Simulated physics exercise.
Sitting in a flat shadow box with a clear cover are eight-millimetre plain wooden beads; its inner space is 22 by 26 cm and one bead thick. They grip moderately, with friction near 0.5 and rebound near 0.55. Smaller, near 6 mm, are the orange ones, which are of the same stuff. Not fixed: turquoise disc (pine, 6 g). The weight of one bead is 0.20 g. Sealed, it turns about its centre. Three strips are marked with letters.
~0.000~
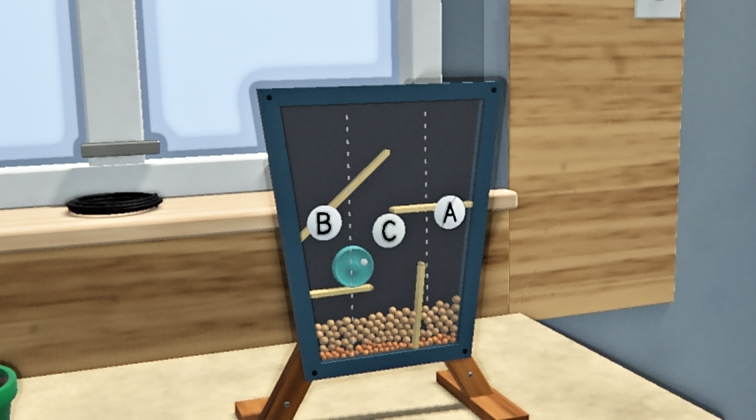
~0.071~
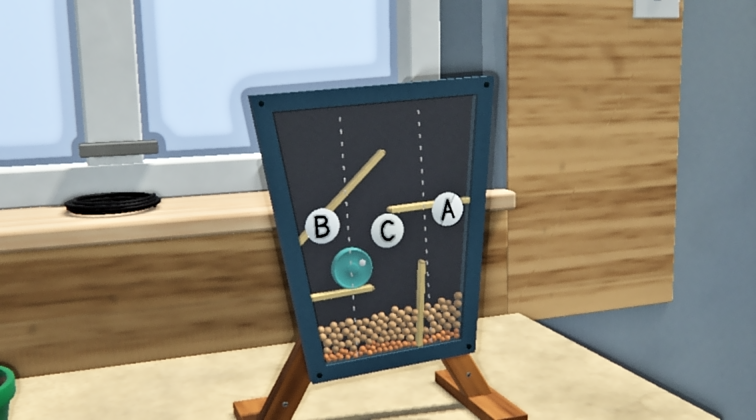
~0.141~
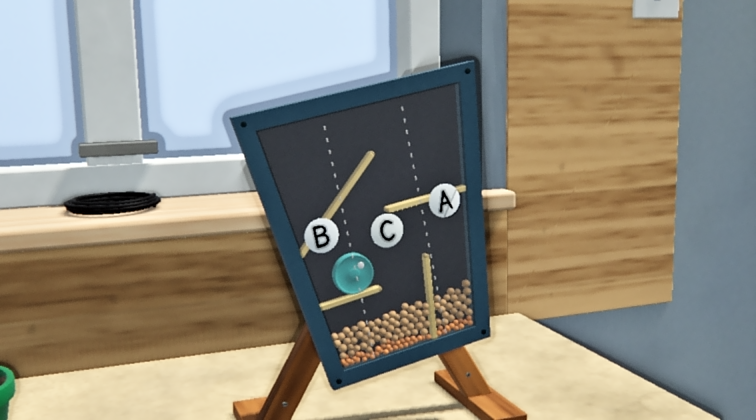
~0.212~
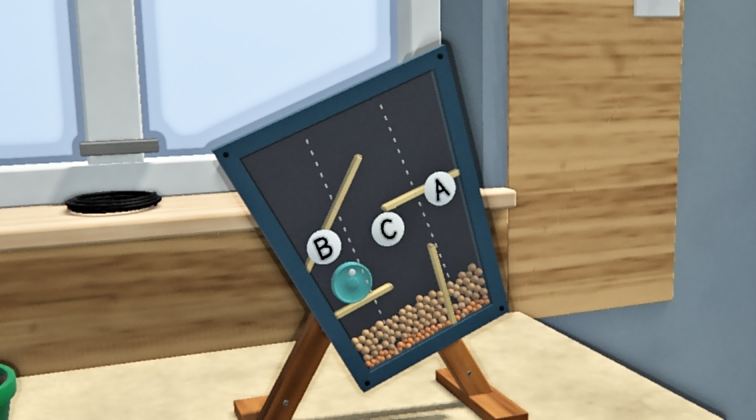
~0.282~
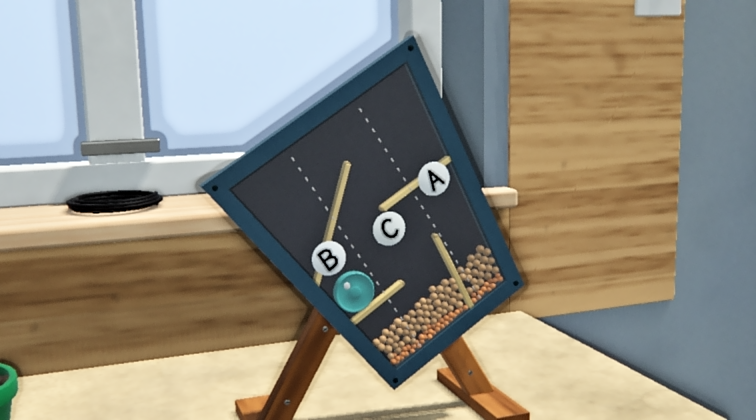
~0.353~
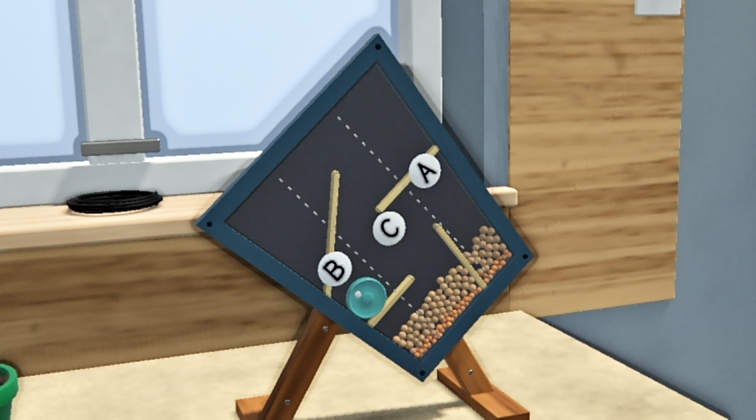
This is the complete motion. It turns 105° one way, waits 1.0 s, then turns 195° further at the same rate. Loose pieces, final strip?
Strip: A.
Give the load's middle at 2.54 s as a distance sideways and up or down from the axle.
Offset: Approx. 1 cm left, 1 cm above.
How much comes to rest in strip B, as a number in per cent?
That comes to near 0 percent.
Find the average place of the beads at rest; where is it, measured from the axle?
The middle sits around 2 cm right of it and 7 cm below it.
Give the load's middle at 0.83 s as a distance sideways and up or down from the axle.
Position estimate: Right 10 cm, above 1 cm.
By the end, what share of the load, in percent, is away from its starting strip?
Moved: Close to 75 %.
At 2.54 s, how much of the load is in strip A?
Some 35 per cent.
After 0.83 s, it stands 105° anticlockwise; the beads' middle is 10 cm right of and 1 cm above the centre; A 20 %, B 40 %, C 40 %; turquoise disc in B.
After 2.54 s, it has come round 202° anticlockwise; the beads' middle is 1 cm left of and 1 cm above the centre; A 35 %, B 25 %, C 35 %; turquoise disc in C.
After 3.25 s, it has come round 300° anticlockwise; the beads' middle is 3 cm right of and 6 cm below the centre; A 90 %, C 10 %; turquoise disc in A.
Settled by 4.0 s, it has come round 300° anticlockwise; A 90 %, B 0 %, C 10 %; turquoise disc in A.
